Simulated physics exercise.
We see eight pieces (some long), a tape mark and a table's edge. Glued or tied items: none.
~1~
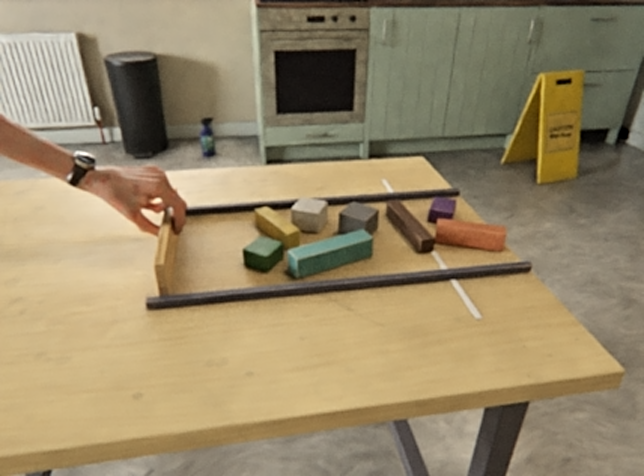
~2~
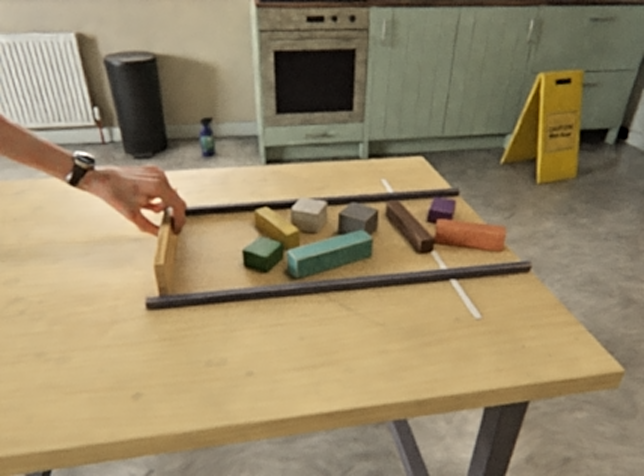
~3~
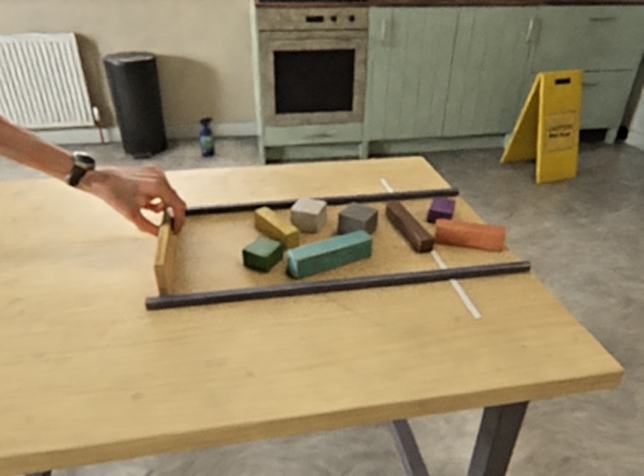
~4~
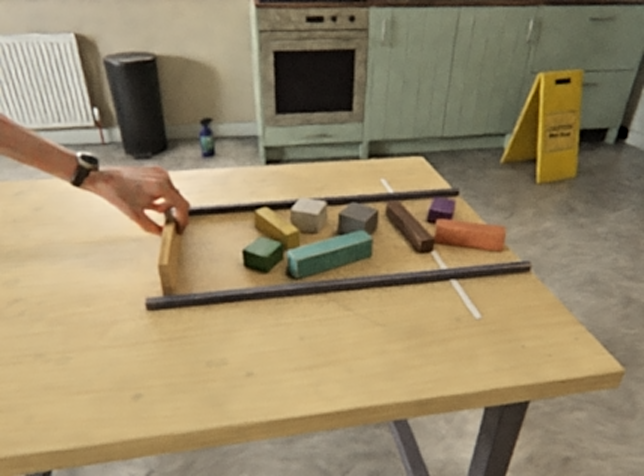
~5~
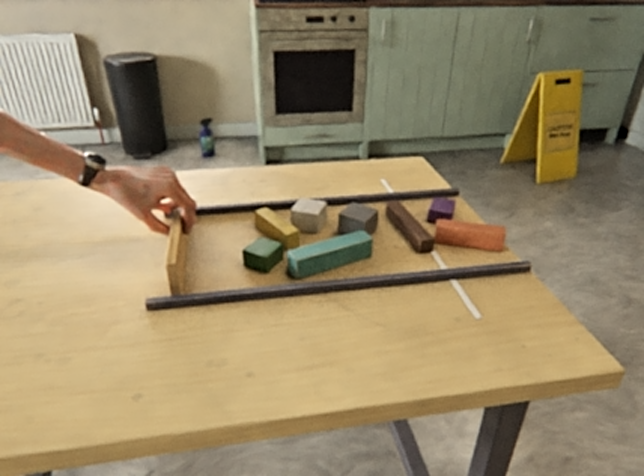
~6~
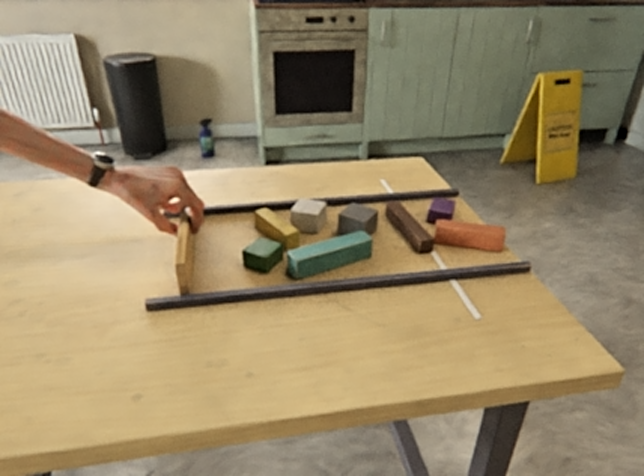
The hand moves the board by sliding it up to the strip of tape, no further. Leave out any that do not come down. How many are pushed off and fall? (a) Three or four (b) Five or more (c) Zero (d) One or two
d.
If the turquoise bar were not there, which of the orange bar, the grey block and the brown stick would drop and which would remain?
Orange bar: Is gone; grey block: Is still there; brown stick: Is still there.
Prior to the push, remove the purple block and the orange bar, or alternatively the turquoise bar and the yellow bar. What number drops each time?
Tally of falls: 0 for the first try, 1 for the second.
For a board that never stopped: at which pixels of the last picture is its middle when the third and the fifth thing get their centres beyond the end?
(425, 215), then (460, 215).
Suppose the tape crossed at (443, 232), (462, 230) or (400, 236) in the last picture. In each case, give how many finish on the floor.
So, one try after another, the floor gets 3, then 4, then 0.
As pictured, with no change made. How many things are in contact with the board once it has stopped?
It's touching 3 at the end.
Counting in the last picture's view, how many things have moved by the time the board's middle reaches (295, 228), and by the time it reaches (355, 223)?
I count 4 first and 7 after.
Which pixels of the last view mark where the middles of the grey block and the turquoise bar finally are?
First (454, 214), then (477, 246).
A little later, none off yet; orange bar at rest near (469, 235); purple block at rest near (442, 212); brown stick at rest near (408, 225).
Next, none off yet; orange bar shifted a little near (493, 229); purple block shifted about its own width near (457, 208); brown stick shifted a little near (450, 220).
When it is over, the number that fall off is one or two; down, orange bar.
